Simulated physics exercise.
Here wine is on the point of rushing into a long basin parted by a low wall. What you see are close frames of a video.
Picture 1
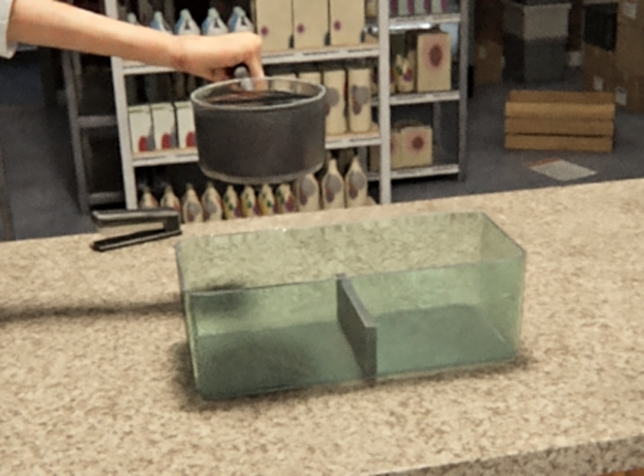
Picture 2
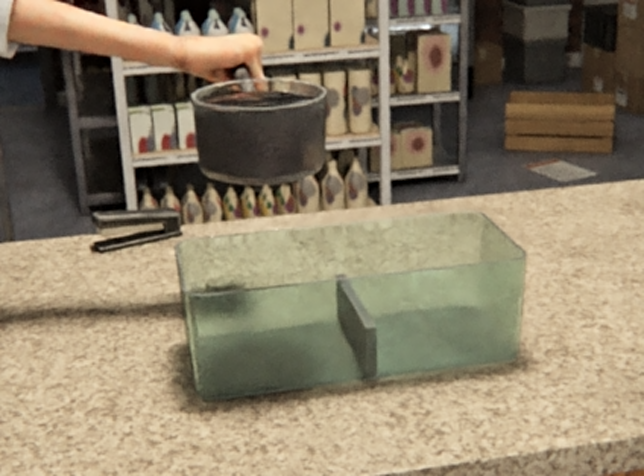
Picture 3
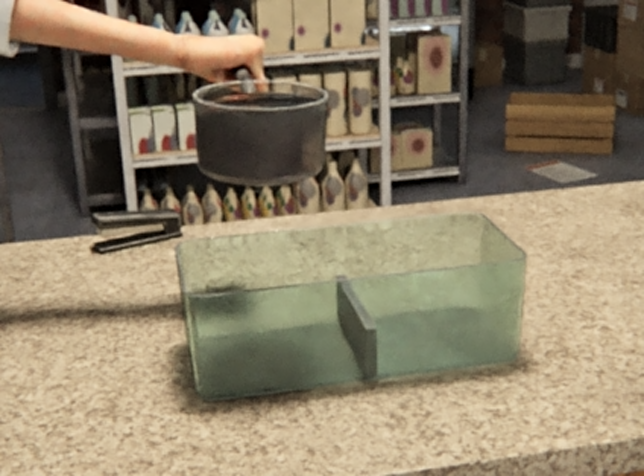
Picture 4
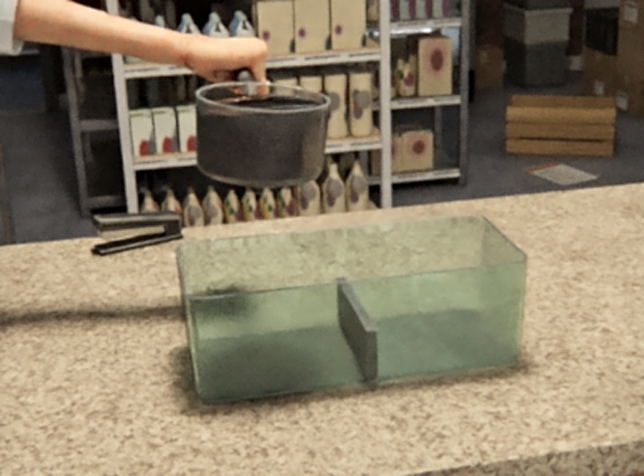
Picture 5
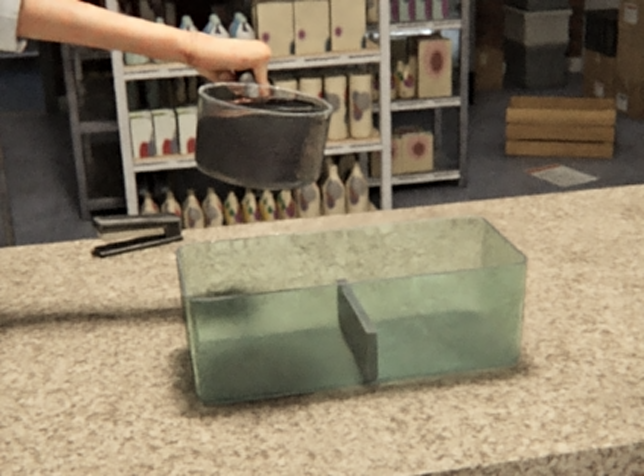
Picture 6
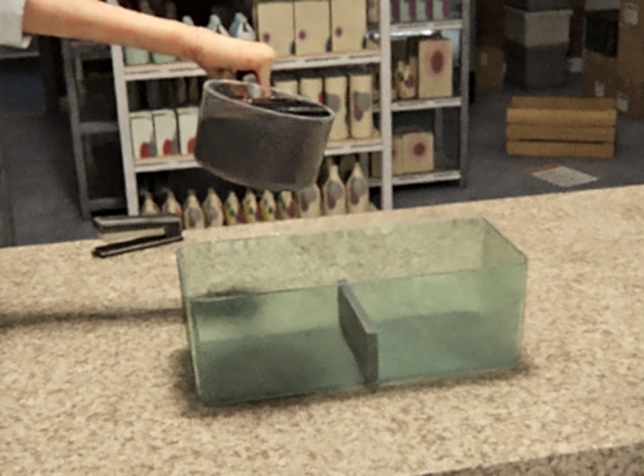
A hand tilting a pot of dark liquid gradually to the right above a clear, divided basin on a speckled counter.
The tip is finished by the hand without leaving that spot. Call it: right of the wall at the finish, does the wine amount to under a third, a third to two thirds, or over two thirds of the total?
Over two thirds of the total.
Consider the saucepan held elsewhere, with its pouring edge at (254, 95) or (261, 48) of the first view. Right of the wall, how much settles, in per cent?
Start one gives close to 10 percent, start two close to 45 percent.
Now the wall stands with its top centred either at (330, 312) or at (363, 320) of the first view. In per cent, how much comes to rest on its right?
95 %, then 70 %.
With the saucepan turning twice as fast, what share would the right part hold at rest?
It comes to some 75 in a hundred.
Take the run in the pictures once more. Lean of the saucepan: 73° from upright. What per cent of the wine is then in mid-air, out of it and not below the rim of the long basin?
35 per cent.
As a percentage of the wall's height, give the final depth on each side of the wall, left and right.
On the left 10 %, on the right 50 %.
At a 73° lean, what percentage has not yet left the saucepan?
About 50 % remains.
A moment on, the saucepan is tipped part way and 50 per cent is still to pour, 0 is left of the wall and 17 right of it.
Next, the saucepan is tipped right over and 8 per cent is still to pour, 5 is left of the wall and 78 right of it.
Then the saucepan is tipped right over and 0 per cent is still to pour, 15 is left of the wall and 83 right of it.
Later the saucepan is tipped right over and 0 per cent is still to pour, 16 is left of the wall and 83 right of it.
At rest 16 per cent lies left of the wall, 83 right of it and 1 outside.
